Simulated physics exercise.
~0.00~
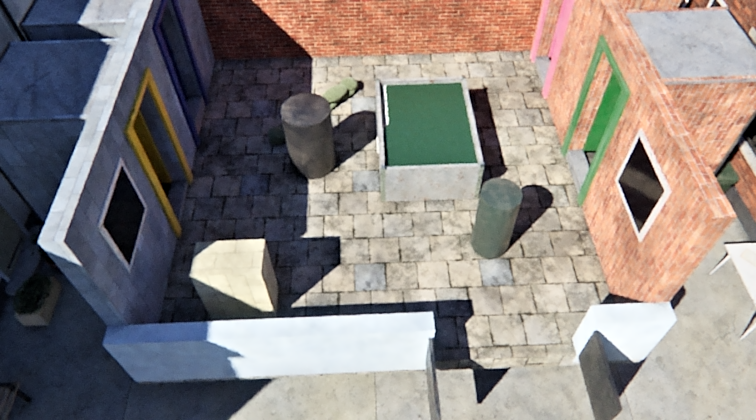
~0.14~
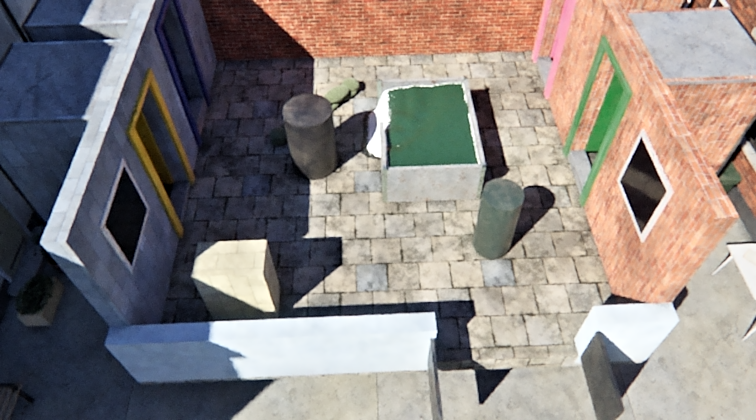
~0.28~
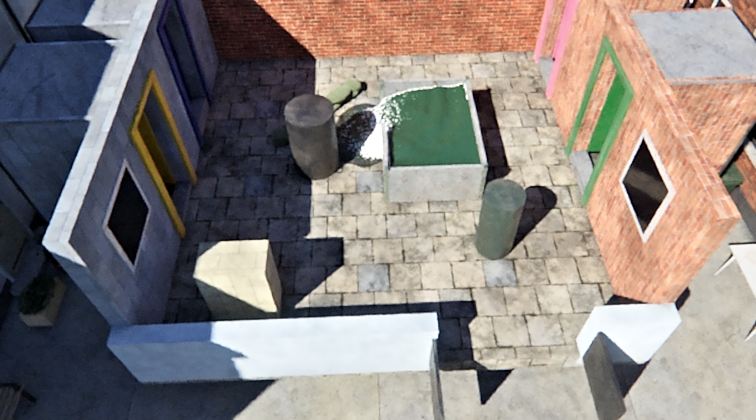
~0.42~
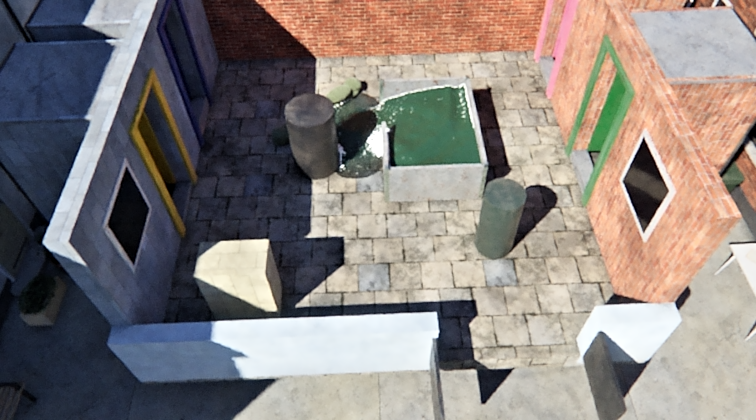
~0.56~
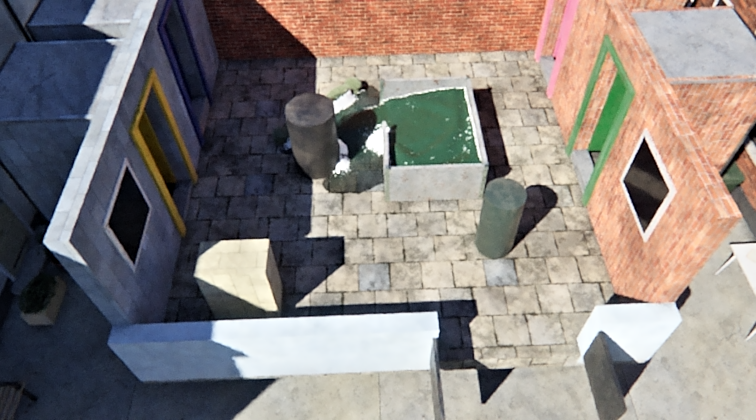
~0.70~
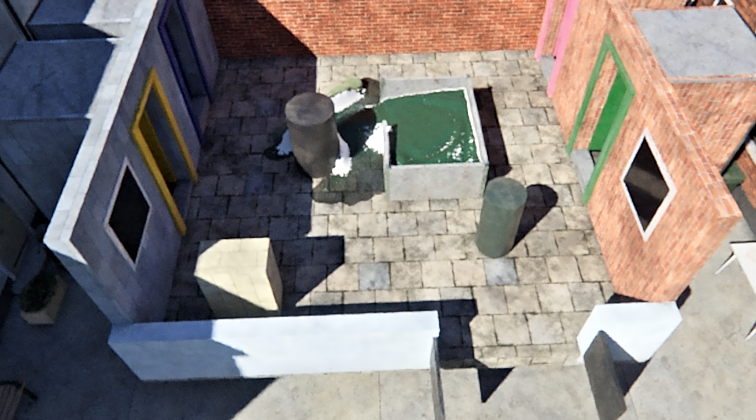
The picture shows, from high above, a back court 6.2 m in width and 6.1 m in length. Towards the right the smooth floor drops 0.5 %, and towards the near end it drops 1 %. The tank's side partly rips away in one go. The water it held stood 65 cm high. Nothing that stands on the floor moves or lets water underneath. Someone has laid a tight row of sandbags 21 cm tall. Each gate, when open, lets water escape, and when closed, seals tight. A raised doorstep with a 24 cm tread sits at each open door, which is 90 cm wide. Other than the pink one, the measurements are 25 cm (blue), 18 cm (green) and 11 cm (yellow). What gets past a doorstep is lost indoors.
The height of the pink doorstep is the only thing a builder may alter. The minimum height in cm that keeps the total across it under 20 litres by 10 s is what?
It is close to 7 cm.
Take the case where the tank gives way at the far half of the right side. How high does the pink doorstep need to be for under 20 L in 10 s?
Then something near 20 cm.
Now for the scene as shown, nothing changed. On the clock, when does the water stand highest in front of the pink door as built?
Peak: Close to 5.0 s.
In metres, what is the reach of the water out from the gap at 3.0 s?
About 5.0 m.
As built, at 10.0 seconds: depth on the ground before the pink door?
Some 6.0 cm.
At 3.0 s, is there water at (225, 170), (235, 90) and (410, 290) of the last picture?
So the three spots come out swamped, swamped, swamped, in that order.
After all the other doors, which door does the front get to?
Door: Green.
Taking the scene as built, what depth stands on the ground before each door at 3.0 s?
In cm: Blue 9, green 0, yellow 11, pink 0.
After 1.4 s water covers 25 % of the floor, deepest (42 cm) near (319, 140); it has not reached the pink door.
After 3.0 s water covers 55 % of the floor, deepest (28 cm) near (329, 140); it has not reached the pink door.
After 10.0 s water covers 95 % of the floor, deepest (10 cm) near (611, 335); 6 cm at the pink door, 0 litres in over its 15 cm doorstep.
At the pink door as built, the water arrived by 3.7 s and peaked near 11 cm at 5.0 s.
With a doorstep of 6 cm, 35 litres would have come in within the 10 s; with 8 cm, 12 litres. So under 20 litres takes about 7 cm.
